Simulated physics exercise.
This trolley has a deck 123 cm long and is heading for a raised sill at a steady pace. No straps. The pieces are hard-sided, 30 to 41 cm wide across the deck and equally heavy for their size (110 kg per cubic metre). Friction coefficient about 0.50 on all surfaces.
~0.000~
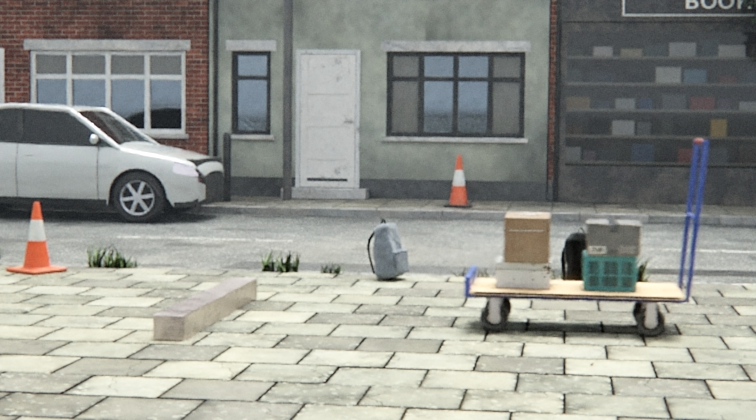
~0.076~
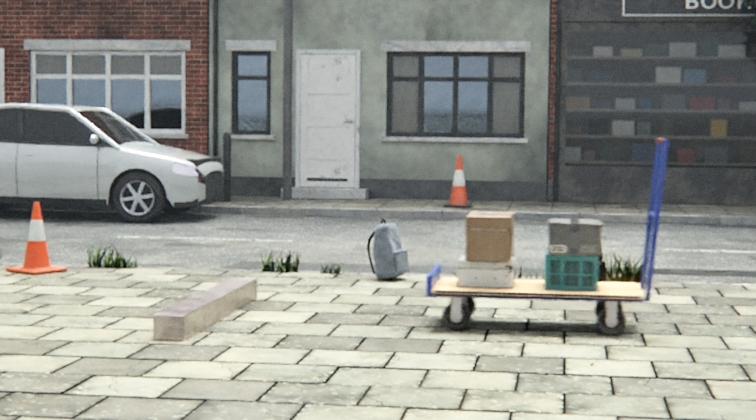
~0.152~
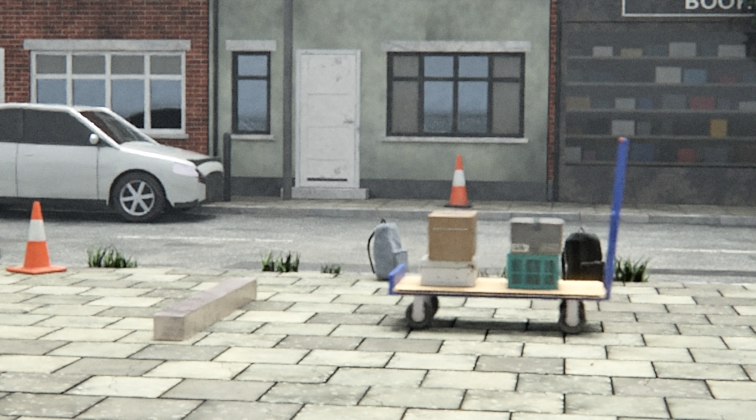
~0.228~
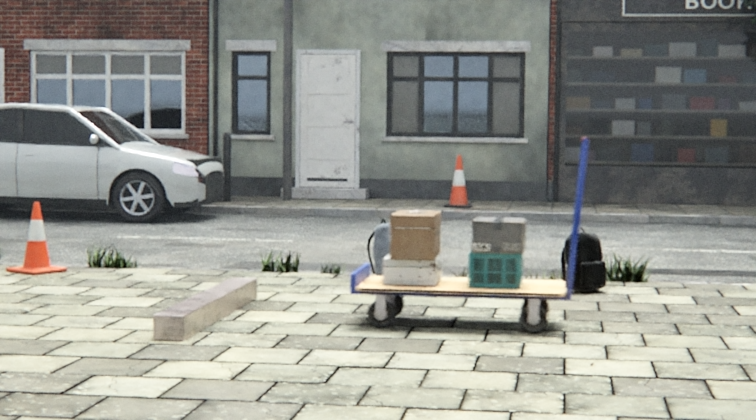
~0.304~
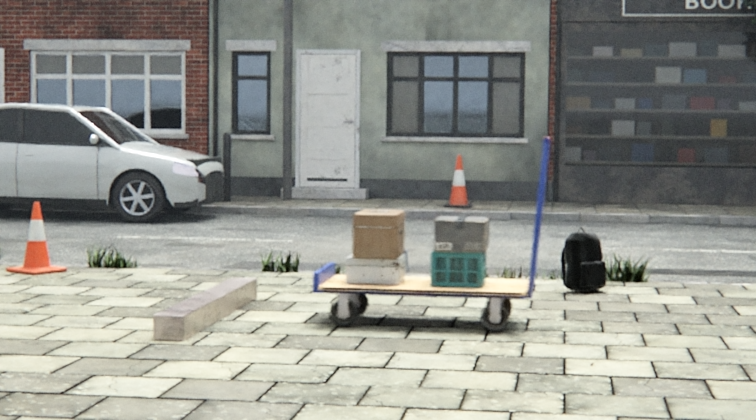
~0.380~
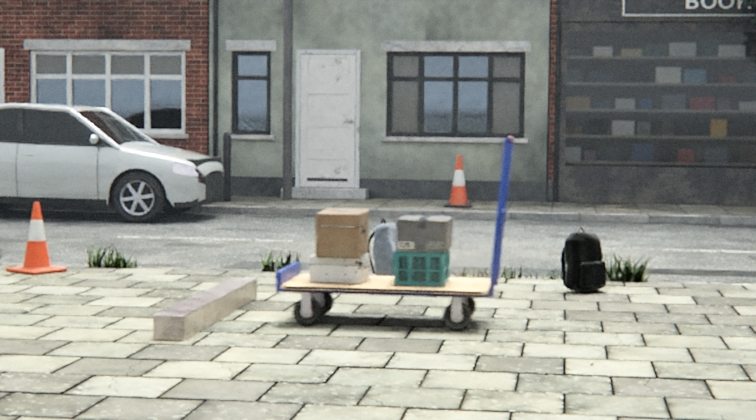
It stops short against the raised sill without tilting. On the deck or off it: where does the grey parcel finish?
At this pace the grey parcel flies off.
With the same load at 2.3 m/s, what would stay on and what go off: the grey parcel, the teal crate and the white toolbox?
In that case grey on, teal on, white on.
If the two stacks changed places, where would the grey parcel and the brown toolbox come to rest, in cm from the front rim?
In that case grey 80 past, brown 30 behind.
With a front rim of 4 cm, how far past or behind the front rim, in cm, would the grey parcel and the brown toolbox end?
Then grey 40 past, brown 80 past.
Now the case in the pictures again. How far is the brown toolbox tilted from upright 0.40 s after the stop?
It is tilted some 50°.
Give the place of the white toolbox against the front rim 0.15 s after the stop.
About 20 cm behind the rim.
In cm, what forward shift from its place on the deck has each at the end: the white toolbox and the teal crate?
Forward: White 15, teal 30.
The wheels strike at 0.54 s.
After 0.69 s the grey parcel is 47 cm behind the rim, tilted 0°, near (284, 229) in the last picture's view.
After 0.94 s the grey parcel is 2 cm behind the rim, tilted 10°, near (215, 234) in the last picture's view.
After 1.34 s the grey parcel is 38 cm past the rim, tilted 110°, near (151, 287) in the last picture's view.
At rest, 1.8 s, past the rim, grey parcel and brown toolbox; behind it, white toolbox and teal crate.
